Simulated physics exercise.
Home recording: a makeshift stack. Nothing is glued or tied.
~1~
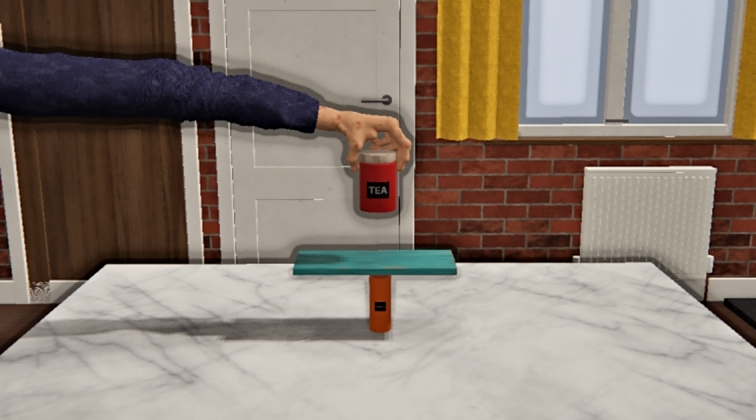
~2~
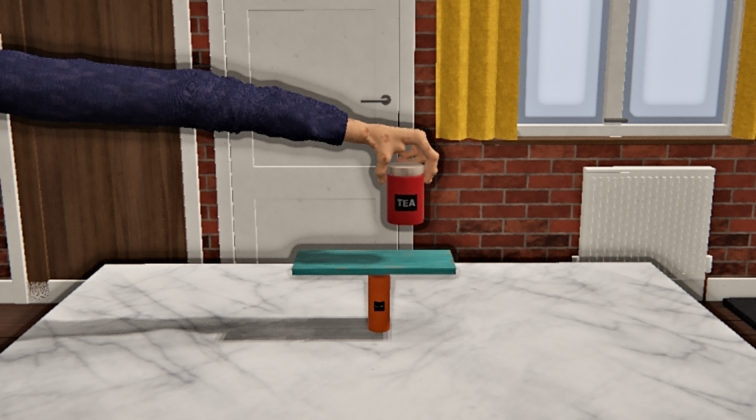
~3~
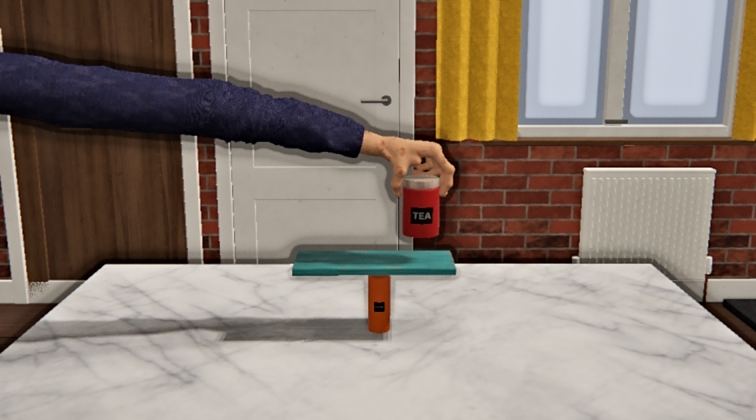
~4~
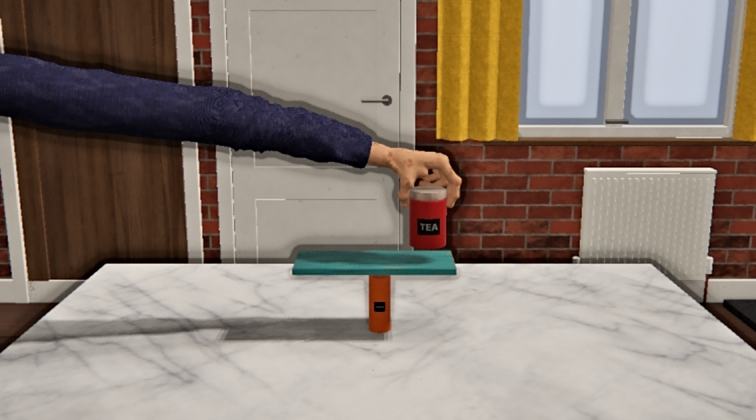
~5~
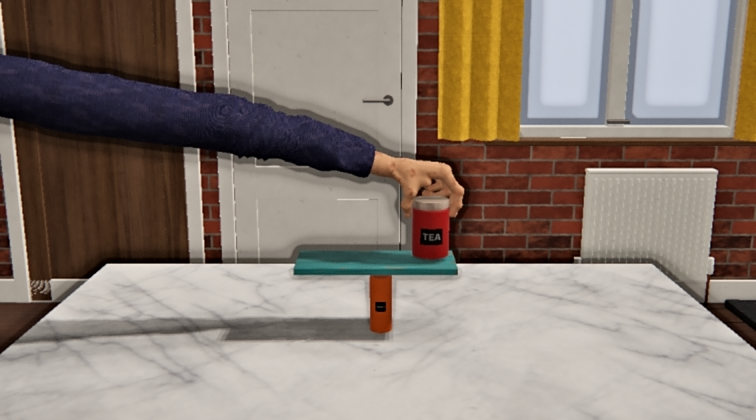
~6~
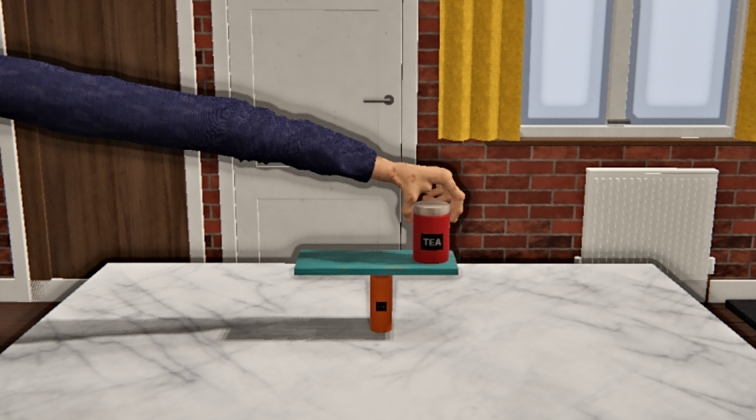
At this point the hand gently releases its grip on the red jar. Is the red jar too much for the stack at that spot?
Yes, the stack fails.
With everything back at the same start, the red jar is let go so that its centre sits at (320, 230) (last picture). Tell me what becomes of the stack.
Well, it crumbles then.
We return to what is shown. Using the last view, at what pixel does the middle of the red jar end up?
Somewhere around (504, 311) in the last picture.
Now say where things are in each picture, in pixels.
In the first picture, coming down; red jar (378, 181); turquoise board (375, 262).
In the second picture, coming down; red jar (405, 193); turquoise board (374, 262).
In the third picture, coming down; red jar (421, 206); turquoise board (374, 262).
In the fourth picture, coming down; red jar (428, 217); turquoise board (375, 262).
In the fifth picture, coming down; red jar (431, 227); turquoise board (376, 262).
In the sixth picture, set down, still held; red jar (431, 232); turquoise board (376, 262).
Then, 0.70 s later than the last frame, red jar now fallen; turquoise board tilted by 56°.
Then, 0.90 s later than the last frame, turquoise board now fallen; orange shaker tilted by 26°.
When it is over, fallen, red jar, turquoise board and orange shaker. End places, in pixels of the last picture, red jar near (503, 310). The stack comes apart.
